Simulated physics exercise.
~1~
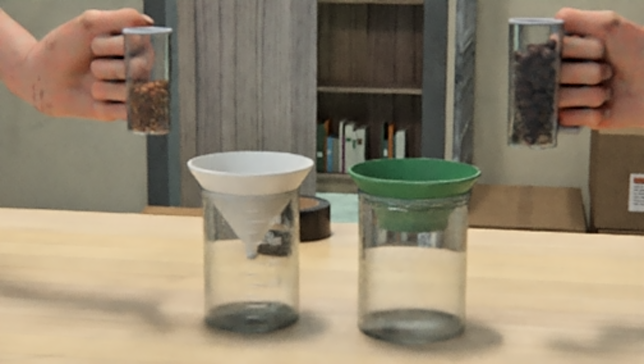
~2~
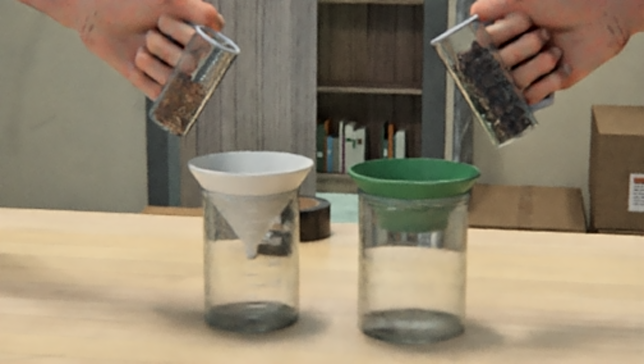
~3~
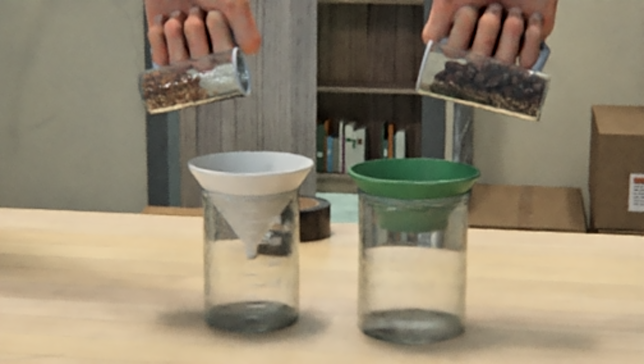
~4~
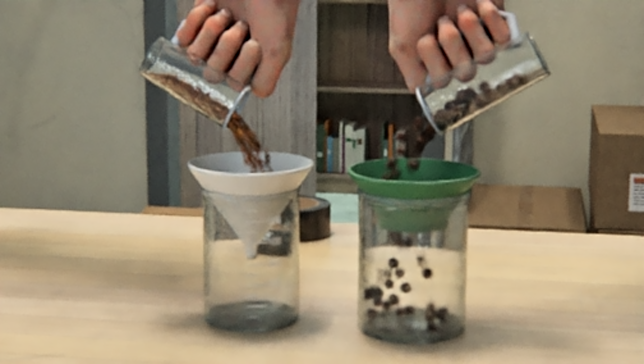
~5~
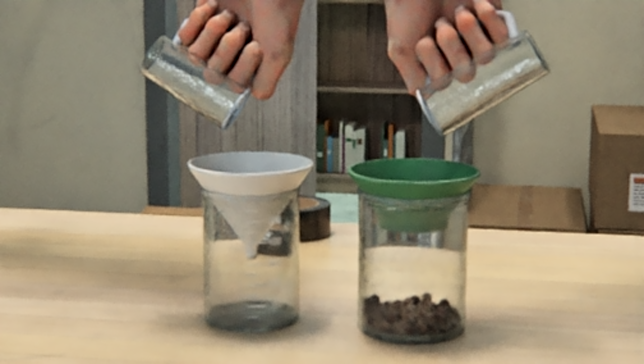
On a wooden counter, two hands tipped clear cups over funnels set in glass jars, spilling reddish-brown bits into the white one on the left, where none reached the jar, while dark round pieces poured through the green one and piled up below.
